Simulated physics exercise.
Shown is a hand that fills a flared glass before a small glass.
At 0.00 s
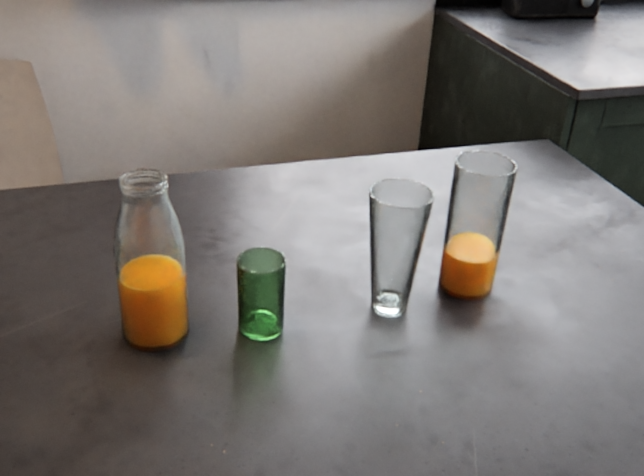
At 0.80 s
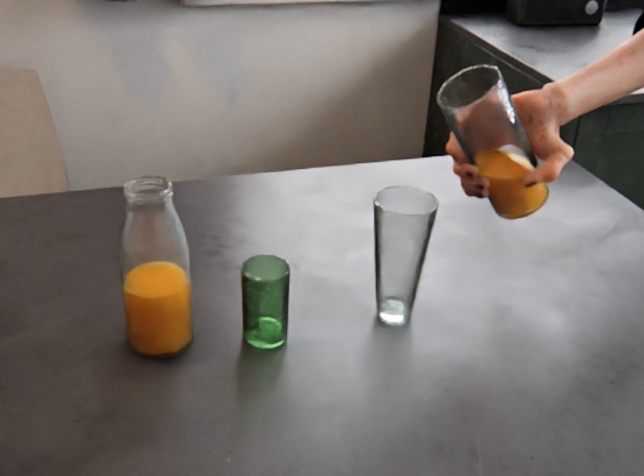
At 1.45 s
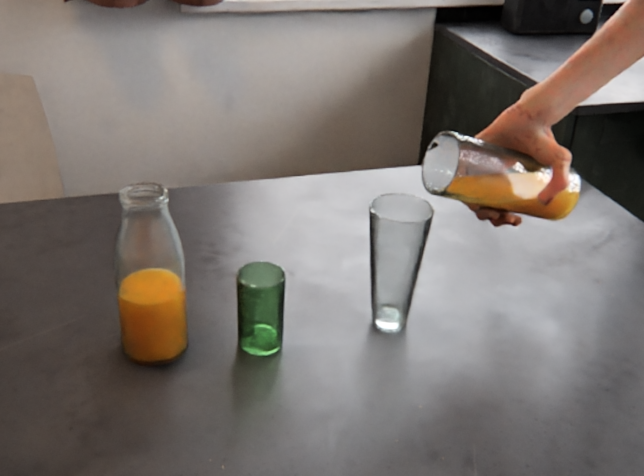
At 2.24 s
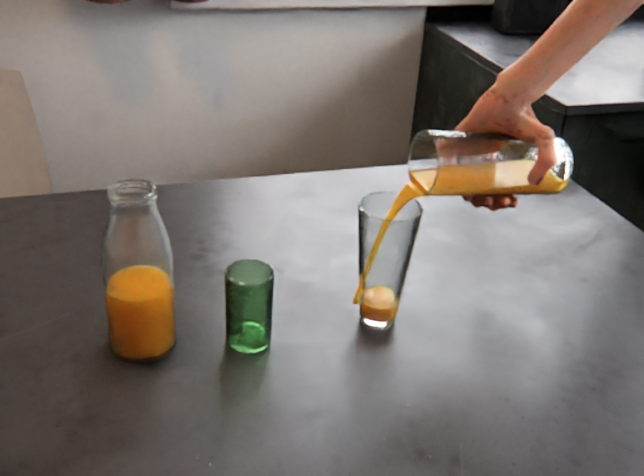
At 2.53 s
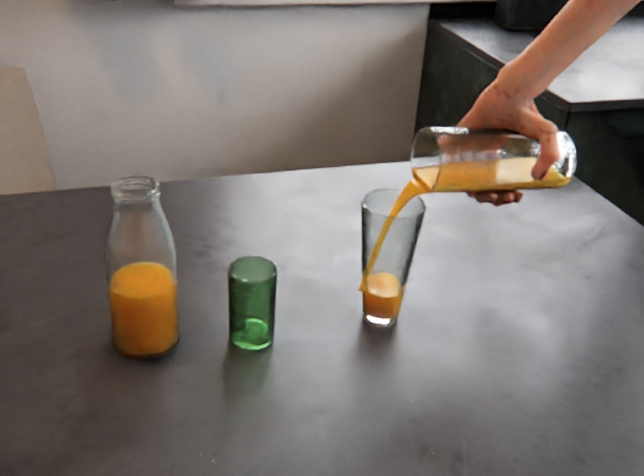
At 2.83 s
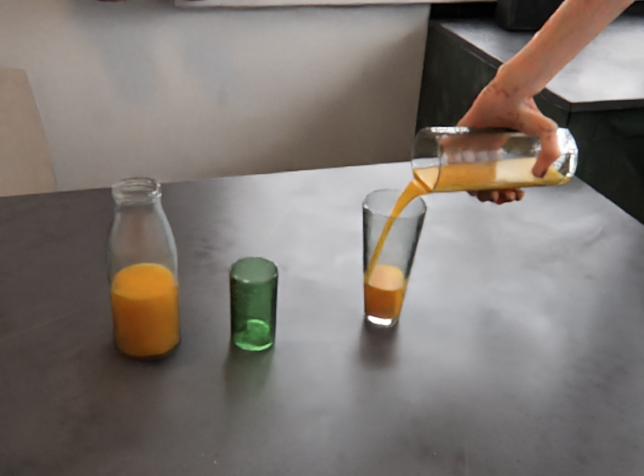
A hand reaches in from the right over a dark grey tabletop, seen from slightly above, with a pale wall behind. A bottle of orange liquid stands at left, beside a small empty green glass and a clear flared glass. The hand lifts a tall glass of orange liquid, tilts it leftward and pours a thin stream into the flared glass, whose level rises, while the view shifts slightly.
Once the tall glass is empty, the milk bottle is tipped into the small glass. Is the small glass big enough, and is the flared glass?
The small glass is too small; the flared glass is big enough.
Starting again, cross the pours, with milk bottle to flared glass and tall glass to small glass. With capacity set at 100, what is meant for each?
About 80 and 100 per cent.
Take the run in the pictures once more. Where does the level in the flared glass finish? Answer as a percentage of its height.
It ends up near 60 percent full.
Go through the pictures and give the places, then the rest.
The first picture shows both stand on the top; tall glass (475, 225) about a quarter full; milk bottle (150, 257) about a third full; flared glass (396, 248) empty; small glass (262, 292) empty.
The second picture shows the hand lifts the tall glass; tall glass (495, 144) tipped 35° with all of its load; flared glass (400, 255) empty.
In the third picture, the tall glass is brought over; tall glass (500, 178) tipped 70° with all of its load; flared glass (396, 262) empty.
In the fourth picture, a stream runs into the flared glass; tall glass (488, 164) tipped 85° with about three quarters of its load; flared glass nearly empty, surface at (380, 298).
In the fifth picture, a stream runs into the flared glass; tall glass (491, 160) tipped 85° with about two thirds of its load; small glass (253, 301) empty.
In the sixth picture, a stream runs into the flared glass; tall glass (492, 159) tipped 85° with about two thirds of its load; milk bottle about a third full, surface at (144, 281); flared glass about a third full, surface at (386, 279); small glass (254, 301) empty.
After 3.6 s, the flared glass is about half full.
After 4.9 s, the flared glass is about two thirds full.
After 13.2 s, the small glass is full to the brim and has run over; the flared glass is about two thirds full.
